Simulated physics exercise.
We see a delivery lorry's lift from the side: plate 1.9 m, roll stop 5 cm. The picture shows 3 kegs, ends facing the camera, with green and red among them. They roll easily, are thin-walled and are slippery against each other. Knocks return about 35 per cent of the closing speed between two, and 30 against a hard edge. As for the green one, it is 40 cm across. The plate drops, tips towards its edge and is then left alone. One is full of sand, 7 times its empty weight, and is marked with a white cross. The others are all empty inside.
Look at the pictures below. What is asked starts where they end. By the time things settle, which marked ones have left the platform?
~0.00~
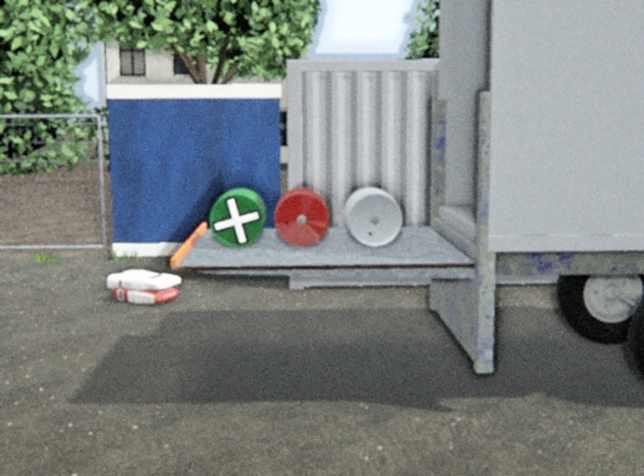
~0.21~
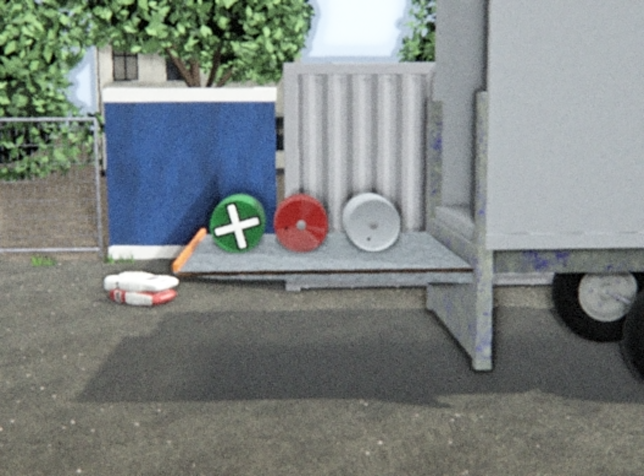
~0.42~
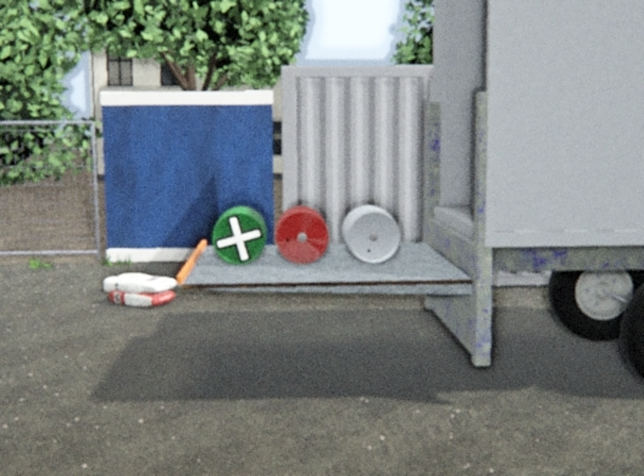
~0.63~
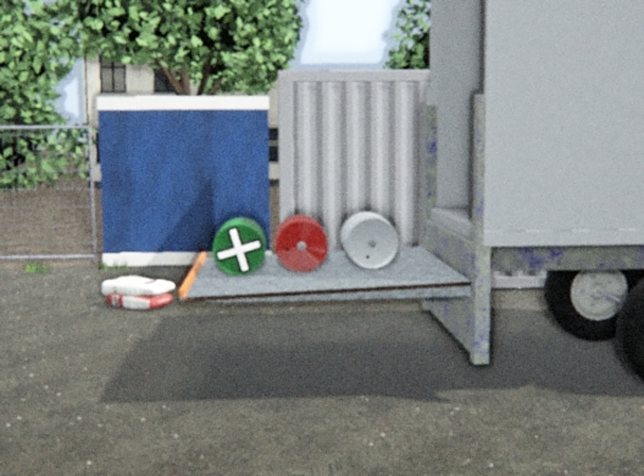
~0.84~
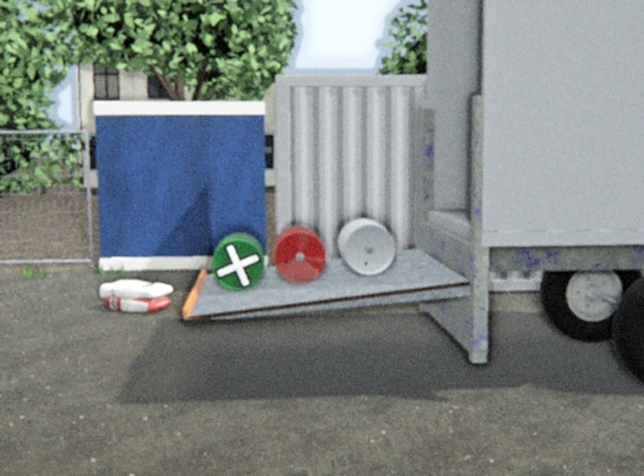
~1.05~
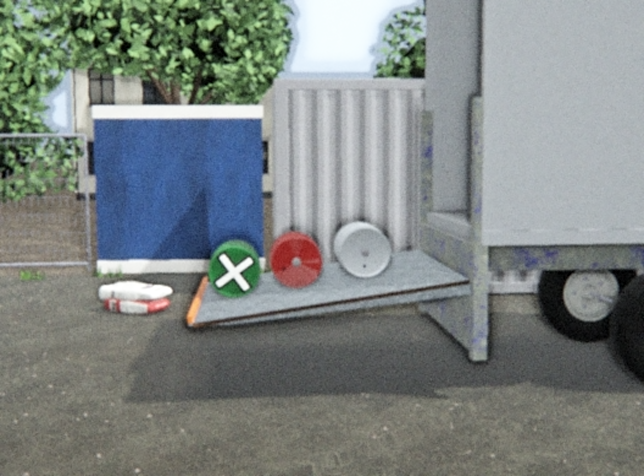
Result - green is kept back, red is kept back.
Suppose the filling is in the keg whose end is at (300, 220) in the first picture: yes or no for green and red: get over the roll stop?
Result - green: Yes, it would, red: Yes, it would.
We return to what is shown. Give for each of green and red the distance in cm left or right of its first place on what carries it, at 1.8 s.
Green 20 left, red 25 left.
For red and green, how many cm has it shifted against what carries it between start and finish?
Moved: Red 25, green 20.
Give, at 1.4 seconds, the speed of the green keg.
0.6 m/s, roughly.
By 1.4 s, green is on the plate, 15 cm from the stop, rolling left; red is on the plate, 65 cm from the stop, rolling left; 0 gone from the plate.
By 1.8 s, red is on the plate, 55 cm from the stop; green as before; 0 gone from the plate.
By 2.2 s, red is on the plate, 55 cm from the stop, rolling left; green as before; 0 gone from the plate.
Finally (2.6 s), green is on the plate, 15 cm from the stop; red is on the plate, 55 cm from the stop; 0 gone from the plate.
